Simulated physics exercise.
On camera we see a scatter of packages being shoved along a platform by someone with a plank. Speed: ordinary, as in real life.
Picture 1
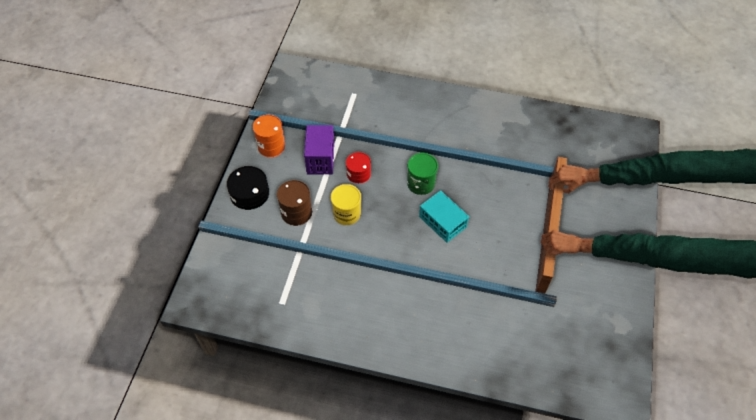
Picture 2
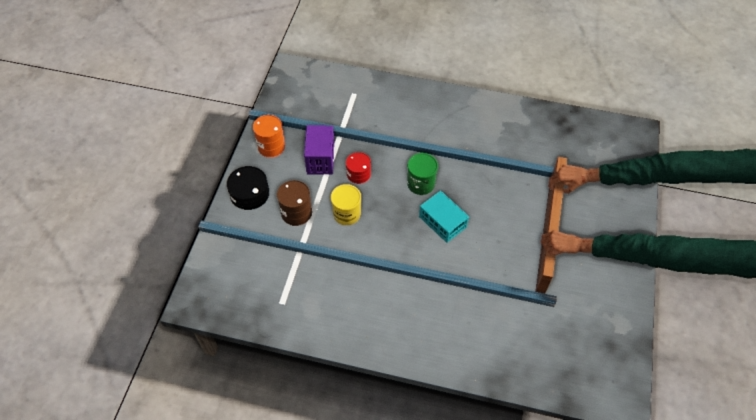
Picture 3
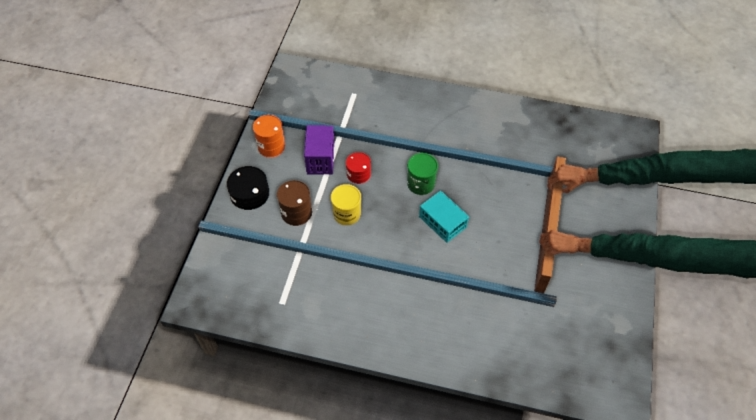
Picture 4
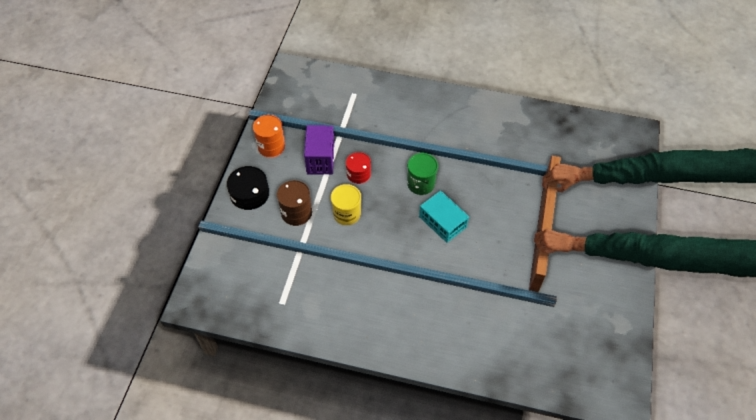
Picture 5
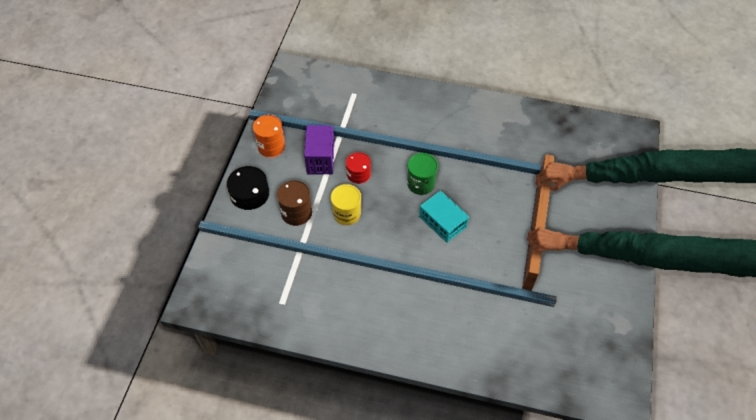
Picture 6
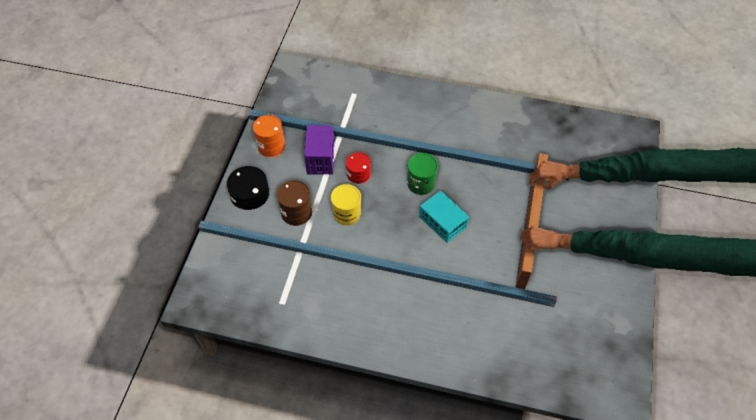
At first, two green-sleeved hands hold a wooden plank at the right end of a gray platform, with colorful canisters and boxes scattered between two blue rails. The hands then slide the plank slightly left along the rails, still short of the turquoise crate, while all the packages stay where they are.
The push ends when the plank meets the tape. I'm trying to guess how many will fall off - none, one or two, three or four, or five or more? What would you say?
The ones going over the edge come to none at all, I'd say.
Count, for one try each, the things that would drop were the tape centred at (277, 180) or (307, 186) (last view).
You'd get 2 the first time and 0 the second.
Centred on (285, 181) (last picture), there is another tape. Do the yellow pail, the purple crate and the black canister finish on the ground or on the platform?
Per object: Yellow pail stays, purple crate stays, black canister goes.
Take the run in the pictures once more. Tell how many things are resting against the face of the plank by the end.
3.
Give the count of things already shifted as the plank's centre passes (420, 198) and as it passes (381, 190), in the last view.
2, then 4.
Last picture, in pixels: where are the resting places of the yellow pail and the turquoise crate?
They come to rest around (294, 215) and (296, 185).
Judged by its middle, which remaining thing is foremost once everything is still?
Nearest at the end: The orange canister.
Early on, none off yet; black canister at rest near (248, 188); orange canister at rest near (269, 136); brown canister at rest near (295, 203).
Finally, the number that fall off is zero.
